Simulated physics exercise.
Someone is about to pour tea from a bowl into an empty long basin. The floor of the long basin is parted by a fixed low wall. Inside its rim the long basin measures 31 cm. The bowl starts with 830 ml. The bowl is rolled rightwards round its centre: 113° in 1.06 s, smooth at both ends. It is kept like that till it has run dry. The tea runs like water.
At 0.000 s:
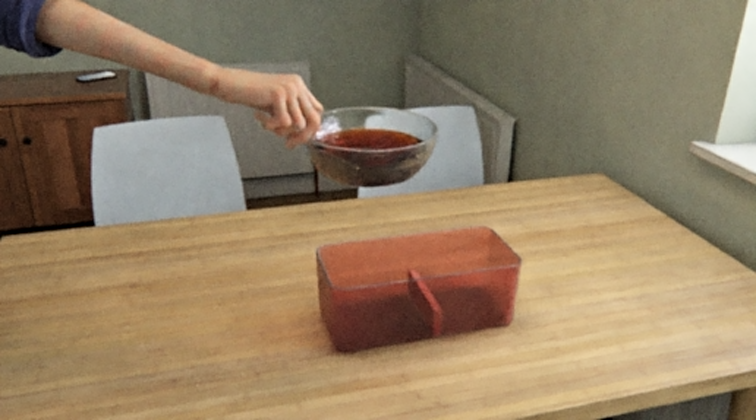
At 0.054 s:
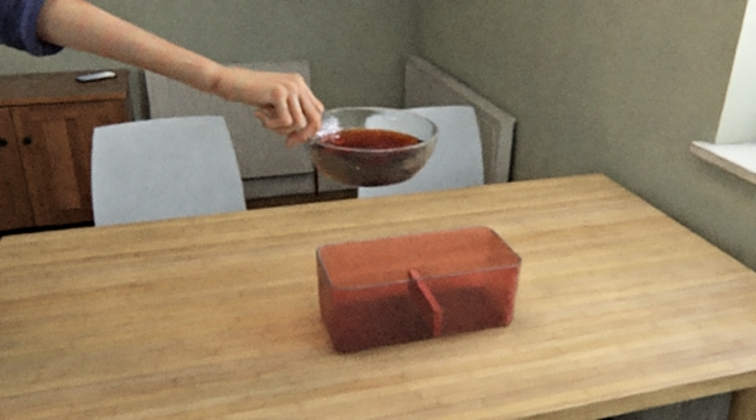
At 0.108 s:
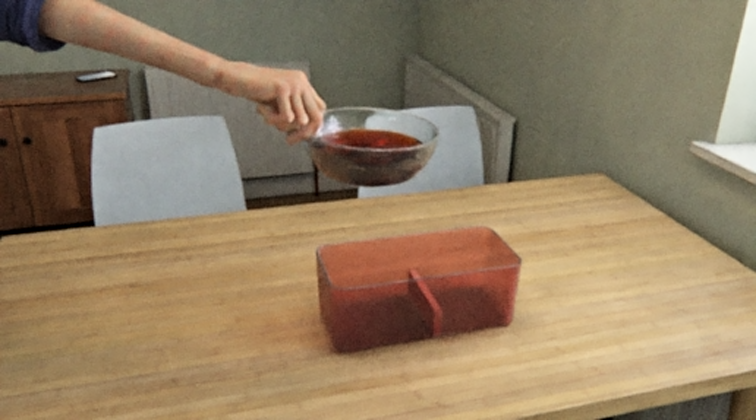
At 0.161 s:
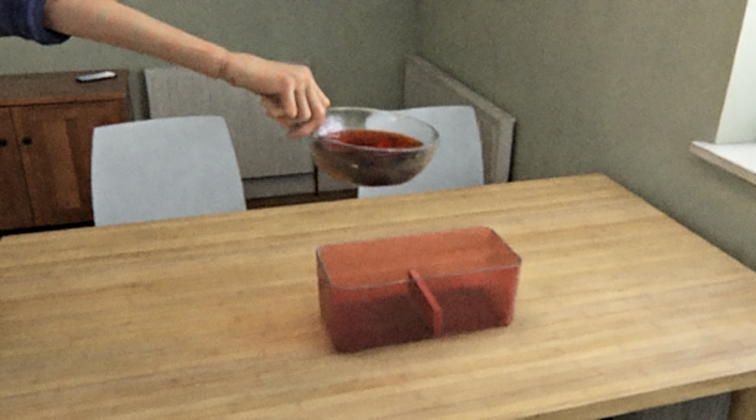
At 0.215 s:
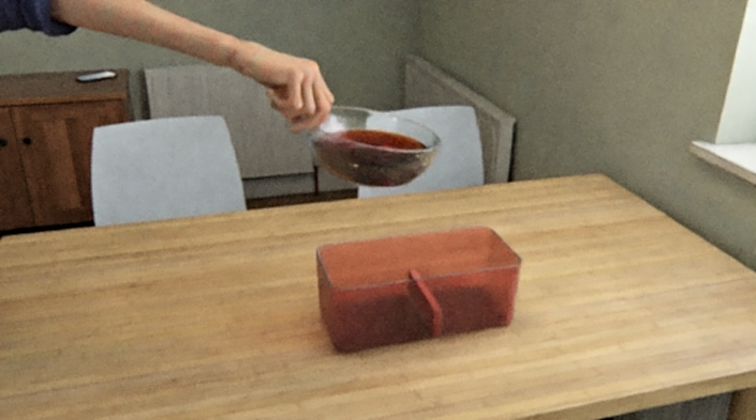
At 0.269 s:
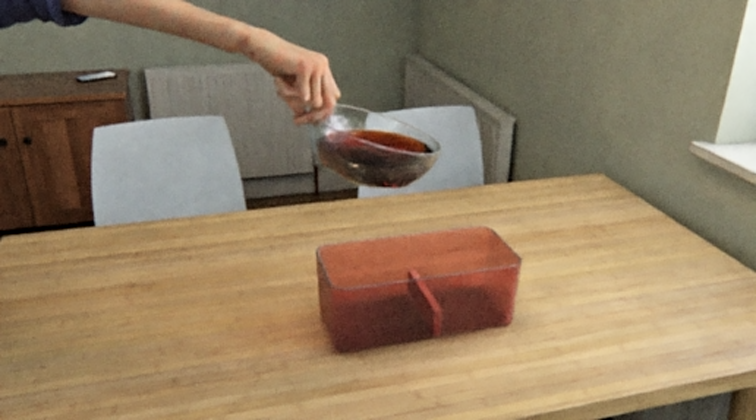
At a wooden table, a hand tilts a glass bowl of tea rightwards above a red basin.
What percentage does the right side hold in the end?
About 74 per cent.
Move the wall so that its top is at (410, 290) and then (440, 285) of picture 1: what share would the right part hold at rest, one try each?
In turn about 85 and 60 per cent.
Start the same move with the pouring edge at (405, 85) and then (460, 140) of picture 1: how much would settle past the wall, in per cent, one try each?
In turn about 60 and 80 per cent.
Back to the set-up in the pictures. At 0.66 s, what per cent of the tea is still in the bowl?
About 26 per cent.
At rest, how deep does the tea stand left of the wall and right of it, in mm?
Some 10 mm on the left and 36 mm on the right.
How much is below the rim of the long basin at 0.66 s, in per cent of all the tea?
About 24 per cent.
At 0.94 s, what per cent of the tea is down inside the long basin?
Some 92 per cent.
Then, 0.66 s in, the tilt is 77° and 27 per cent is still to pour, 0 is left of the wall and 25 right of it.
Then, 0.94 s in, the tilt is 109° and 0 per cent is still to pour, 18 is left of the wall and 73 right of it.
Then, 1.24 s in, the tilt is 113° and 0 per cent is still to pour, 23 is left of the wall and 74 right of it.
Then, 1.56 s in, the tilt is 113° and 0 per cent is still to pour, 23 is left of the wall and 74 right of it.
Finally, 23 per cent lies left of the wall, 74 right of it and 3 outside.
